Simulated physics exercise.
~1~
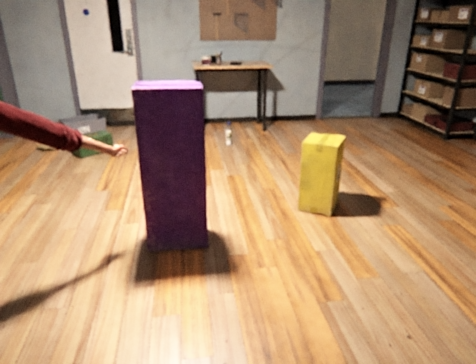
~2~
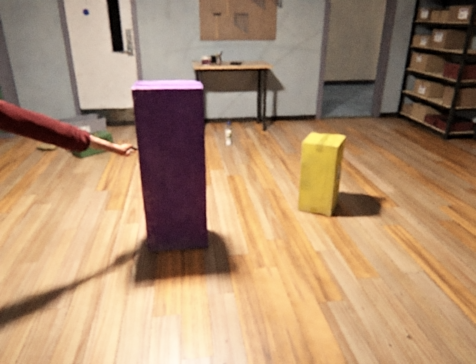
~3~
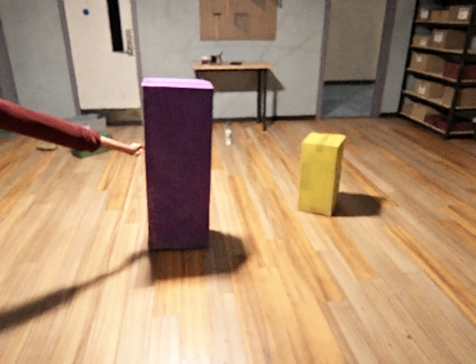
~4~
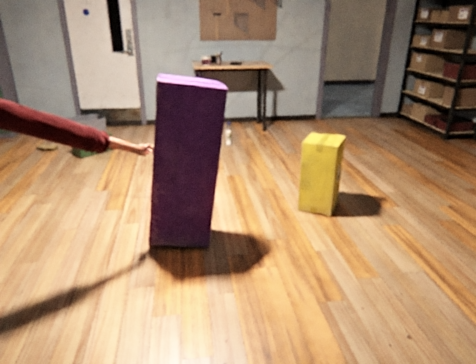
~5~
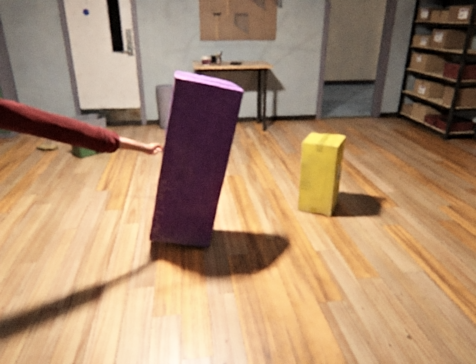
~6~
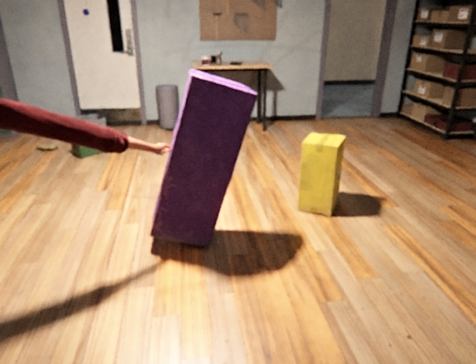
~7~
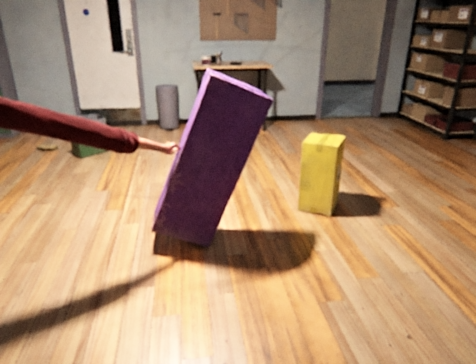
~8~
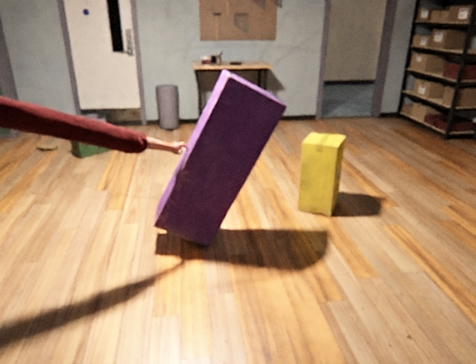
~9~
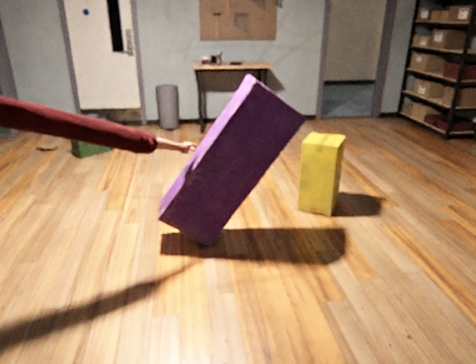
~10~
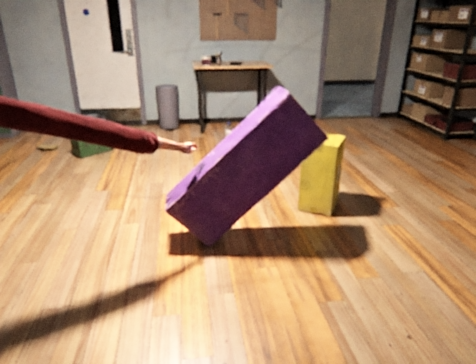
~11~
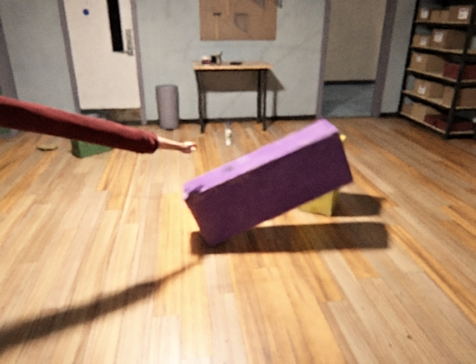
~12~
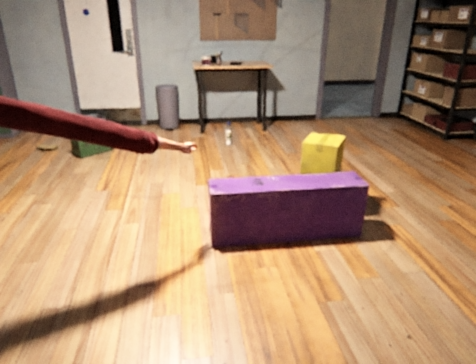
A hand pushes the tall purple box rightward until it topples onto its side, while the yellow box stays standing.
